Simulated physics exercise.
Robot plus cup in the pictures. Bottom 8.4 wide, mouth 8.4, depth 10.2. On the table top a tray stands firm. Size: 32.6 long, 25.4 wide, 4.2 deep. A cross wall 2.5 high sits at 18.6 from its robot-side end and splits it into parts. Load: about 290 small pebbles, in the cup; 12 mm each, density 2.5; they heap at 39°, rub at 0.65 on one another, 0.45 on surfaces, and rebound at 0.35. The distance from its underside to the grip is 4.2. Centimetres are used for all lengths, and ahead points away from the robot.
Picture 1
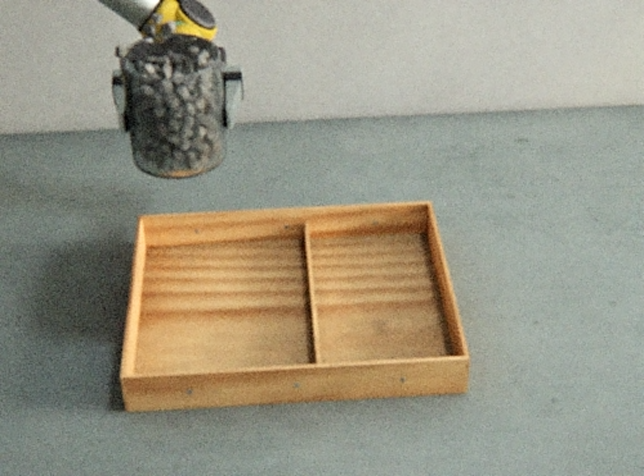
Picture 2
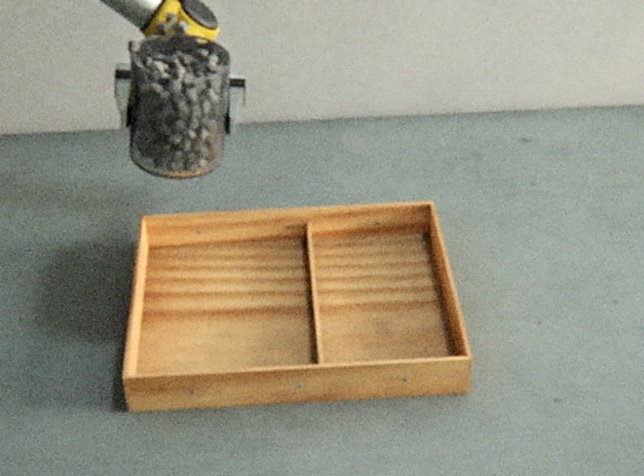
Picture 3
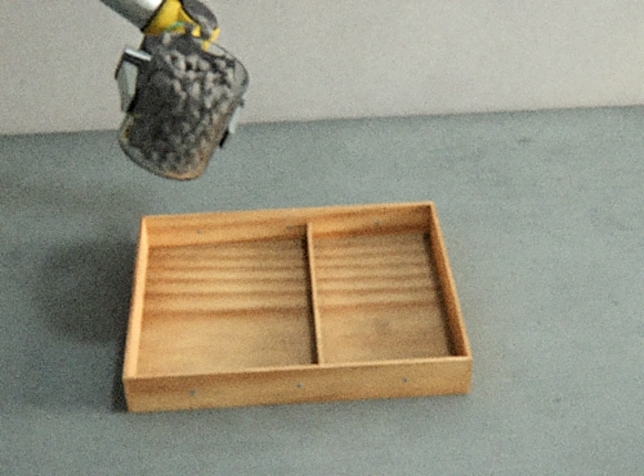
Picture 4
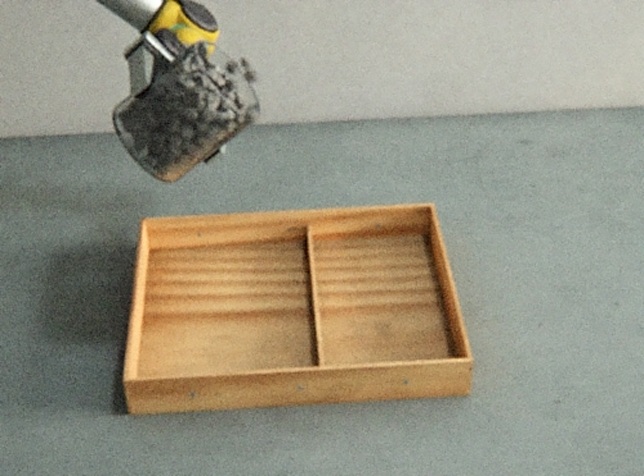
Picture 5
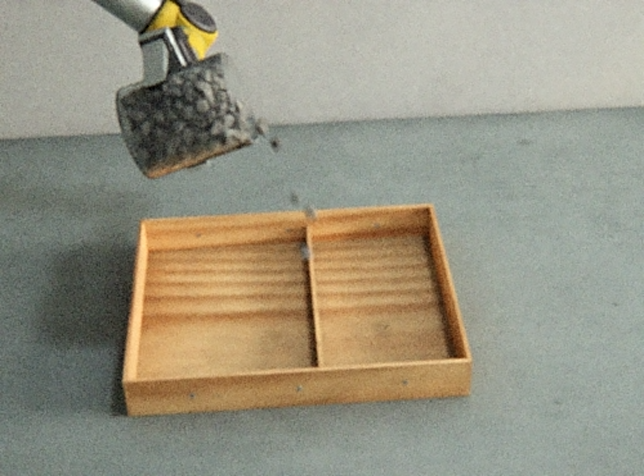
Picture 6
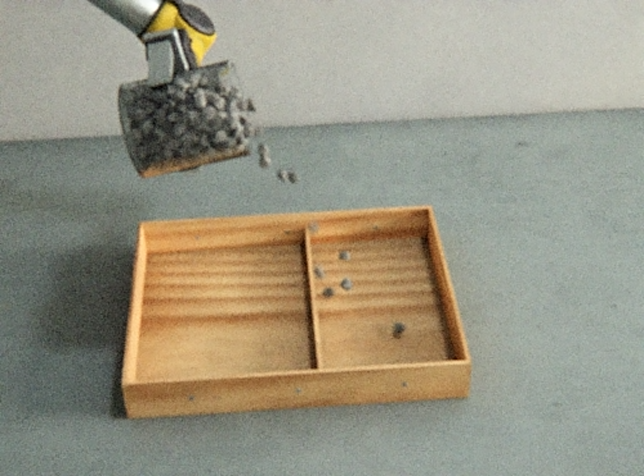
A clear cup packed with small grey pebbles, held by a robot arm above a divided wooden tray, tilts steadily to the right until nearly sideways, and a few pebbles drop from its rim into the tray's right compartment.
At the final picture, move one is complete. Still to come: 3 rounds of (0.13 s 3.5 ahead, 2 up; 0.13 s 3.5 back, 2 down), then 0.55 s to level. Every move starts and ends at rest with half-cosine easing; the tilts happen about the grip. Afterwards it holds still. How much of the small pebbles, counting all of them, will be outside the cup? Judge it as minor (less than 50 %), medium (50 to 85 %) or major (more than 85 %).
Medium, 50 to 85 %.
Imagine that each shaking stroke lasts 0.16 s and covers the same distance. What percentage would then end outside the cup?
Estimate: Near 45 per cent.
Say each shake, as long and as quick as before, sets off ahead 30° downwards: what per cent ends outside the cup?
About 25 per cent.
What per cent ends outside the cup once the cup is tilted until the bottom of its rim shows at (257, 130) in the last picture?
Close to 40 in a hundred.
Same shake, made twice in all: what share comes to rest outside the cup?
I'd expect something close to 55 per cent.
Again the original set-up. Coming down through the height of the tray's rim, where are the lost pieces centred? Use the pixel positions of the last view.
Their middle sits near (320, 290).
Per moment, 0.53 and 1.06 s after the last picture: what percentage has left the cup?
Roughly 50, then 65.
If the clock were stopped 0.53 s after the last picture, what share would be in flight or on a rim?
My guess is some 18 in a hundred.
Then, 0.53 s after the last picture, tilted 79° forward, highest piece 26 above the table; 140 in the cup, 58 in the far-side part, 41 in the robot-side part, 51 in flight or on a rim.
Then, 1.06 s after the last picture, tilted 37° forward, highest piece 29 above the table; 107 in the far-side part, 105 in the cup, 78 in the robot-side part.
Then, 1.53 s after the last picture, level, highest piece 27 above the table; 107 in the far-side part, 105 in the cup, 78 in the robot-side part.
Then, 2.58 s after the last picture, level, highest piece 27 above the table; 107 in the far-side part, 105 in the cup, 78 in the robot-side part.
Final count, 107 in the far-side part, 105 in the cup, 78 in the robot-side part. That is 64 % outside the cup.
